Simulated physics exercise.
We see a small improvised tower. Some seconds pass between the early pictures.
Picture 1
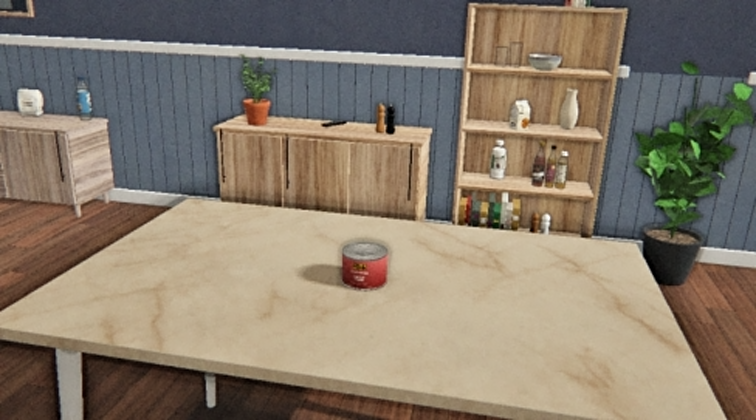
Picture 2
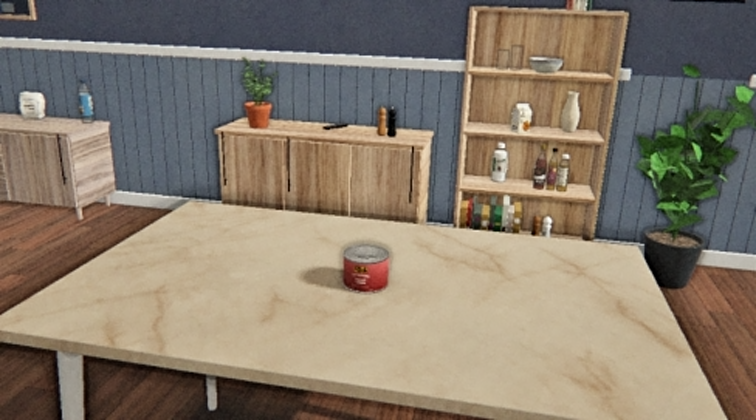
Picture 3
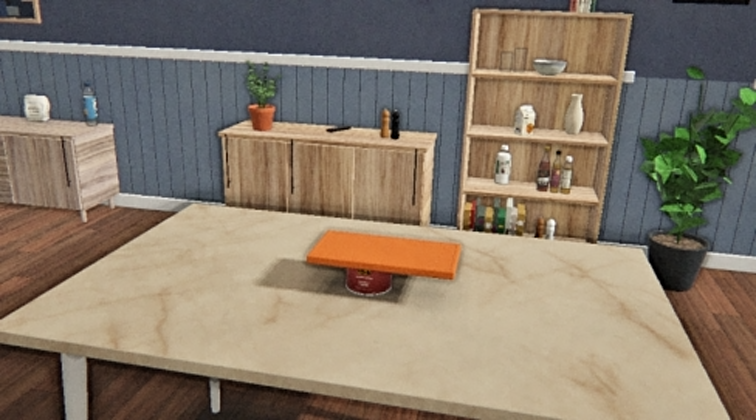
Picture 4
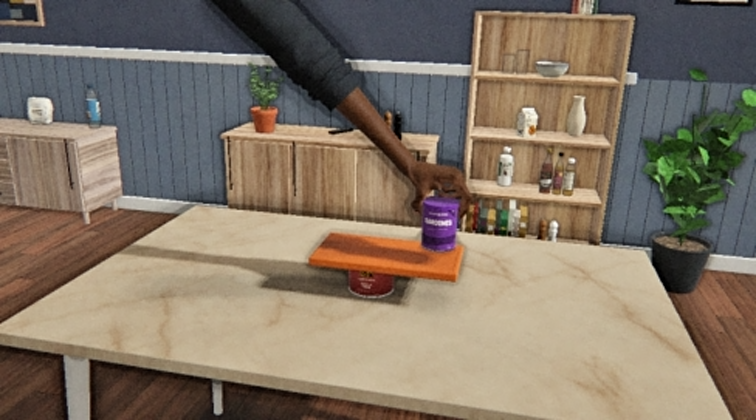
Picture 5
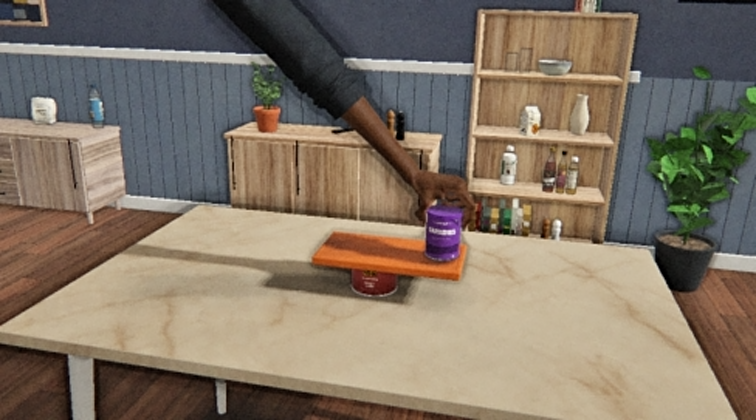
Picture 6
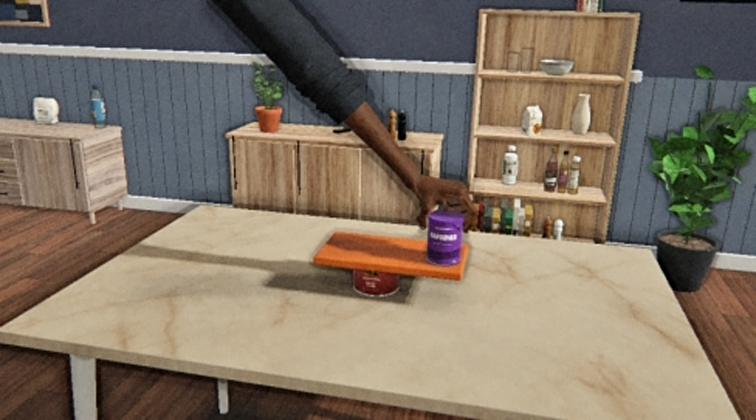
To begin with, a small red tub sits alone on a pale marble-patterned table, and then an orange board appears lying across its top. A hand at the end of a dark-sleeved arm lowers a purple tin onto the right side of the board and keeps hold of it there.
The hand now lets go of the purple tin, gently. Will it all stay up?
Outcome: The stack loses its balance.
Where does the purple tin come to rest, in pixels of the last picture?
Near (506, 290).
Then, 0.30 s on from there, purple tin now fallen; orange lid turned 30° from how it was put.
Then, 0.40 s on from there, orange lid turned 32° from how it was put.
Then, 0.50 s on from there, orange lid turned 27° from how it was put.
Then, 1.30 s on from there, orange lid turned 23° from how it was put.
In the end, fallen, purple tin; moved from the start, orange lid; red tub unmoved. At the end, from the last picture's camera, purple tin near (505, 290). The stack comes apart.
